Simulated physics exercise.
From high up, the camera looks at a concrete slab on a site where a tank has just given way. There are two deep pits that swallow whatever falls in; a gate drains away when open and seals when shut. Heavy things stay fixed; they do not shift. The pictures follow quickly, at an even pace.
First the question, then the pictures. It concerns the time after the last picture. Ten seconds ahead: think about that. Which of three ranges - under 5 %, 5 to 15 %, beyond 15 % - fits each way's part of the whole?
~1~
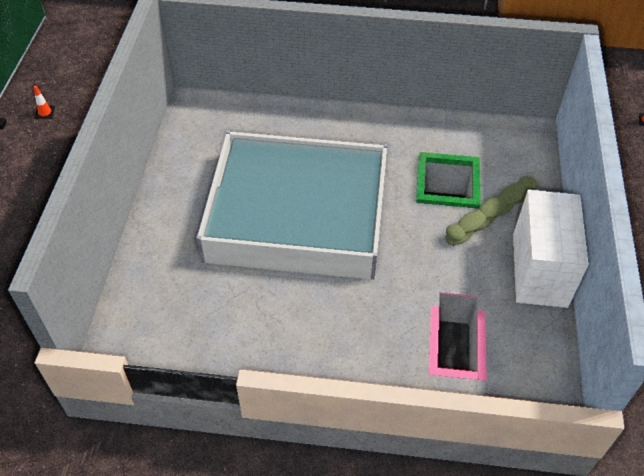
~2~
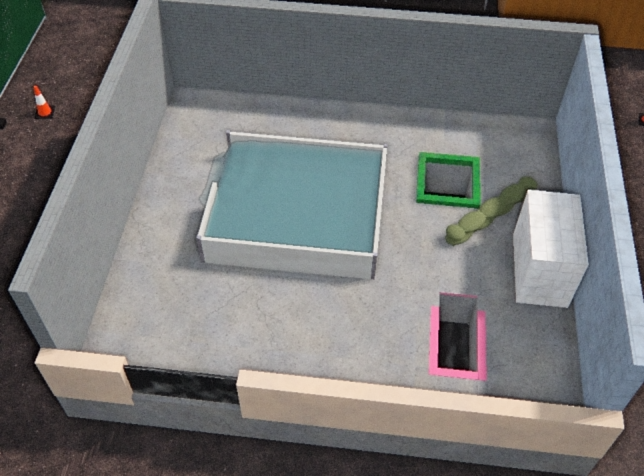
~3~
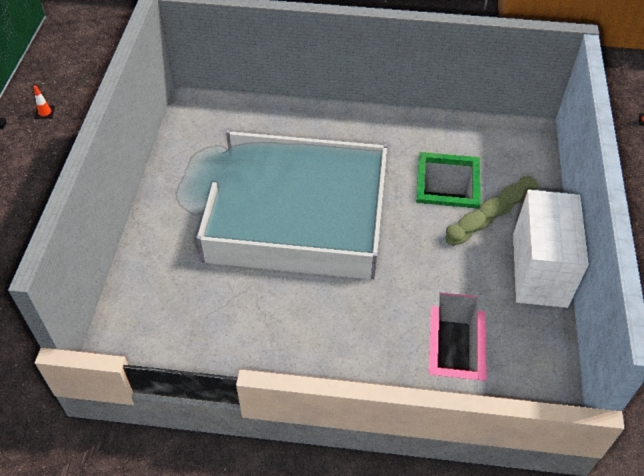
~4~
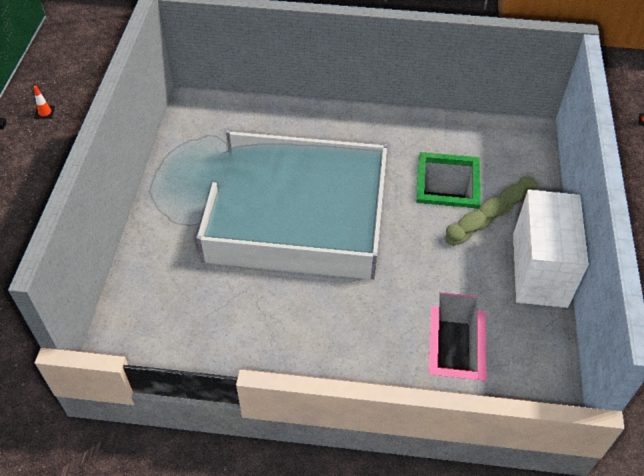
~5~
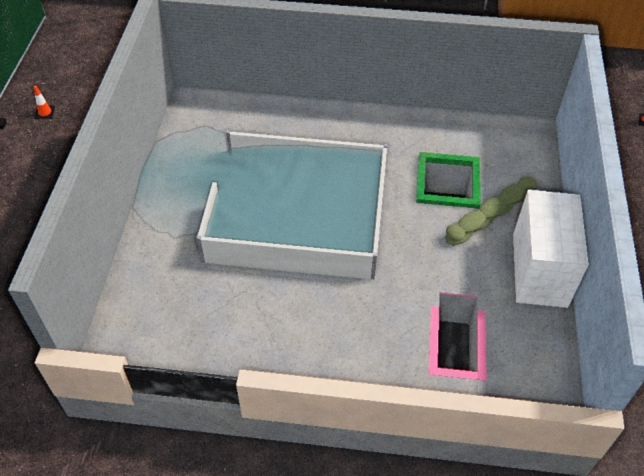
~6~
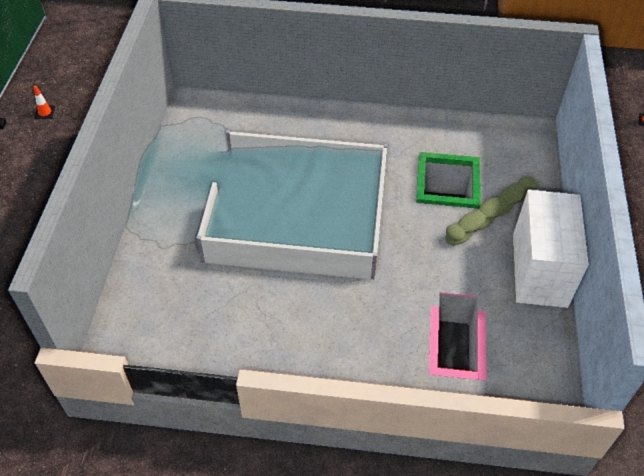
For the gate, under 5 %; for the pink pit, 5 to 15 %; for the green pit, under 5 %.
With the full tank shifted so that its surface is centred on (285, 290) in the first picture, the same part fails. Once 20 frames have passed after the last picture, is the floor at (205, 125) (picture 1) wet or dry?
There: Covered.
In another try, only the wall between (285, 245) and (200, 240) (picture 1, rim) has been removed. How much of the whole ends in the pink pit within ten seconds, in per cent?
Pink: 20 %.
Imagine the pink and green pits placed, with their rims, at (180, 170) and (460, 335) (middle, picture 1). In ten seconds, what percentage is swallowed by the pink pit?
Share for the pink pit: 70 percent.
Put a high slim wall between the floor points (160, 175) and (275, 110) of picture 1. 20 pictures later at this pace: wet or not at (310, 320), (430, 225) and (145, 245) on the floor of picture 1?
In turn: Free of water, dry, wet.
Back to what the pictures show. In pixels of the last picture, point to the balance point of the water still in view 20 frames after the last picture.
It is near (253, 200).
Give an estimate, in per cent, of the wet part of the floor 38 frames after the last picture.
Close to 75 %.
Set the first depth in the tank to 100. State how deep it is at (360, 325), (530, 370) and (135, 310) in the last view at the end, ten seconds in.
I'd put them at close to 10 per cent, then 8 per cent, then 8 per cent.
A moment on, water covers 10 % of the floor; the gate 0 %, the pink pit 0 %, the green pit 0 %.
Next, water covers 20 % of the floor; the gate 0 %, the pink pit 0 %, the green pit 0 %.
Then, water covers 45 % of the floor; the gate 0 %, the pink pit 0 %, the green pit 0 %.
Later, water covers 75 % of the floor; the gate 0 %, the pink pit 0 %, the green pit 1 %.
In the end, water covers 95 % of the floor; the gate 0 %, the pink pit 8 %, the green pit 1 %.
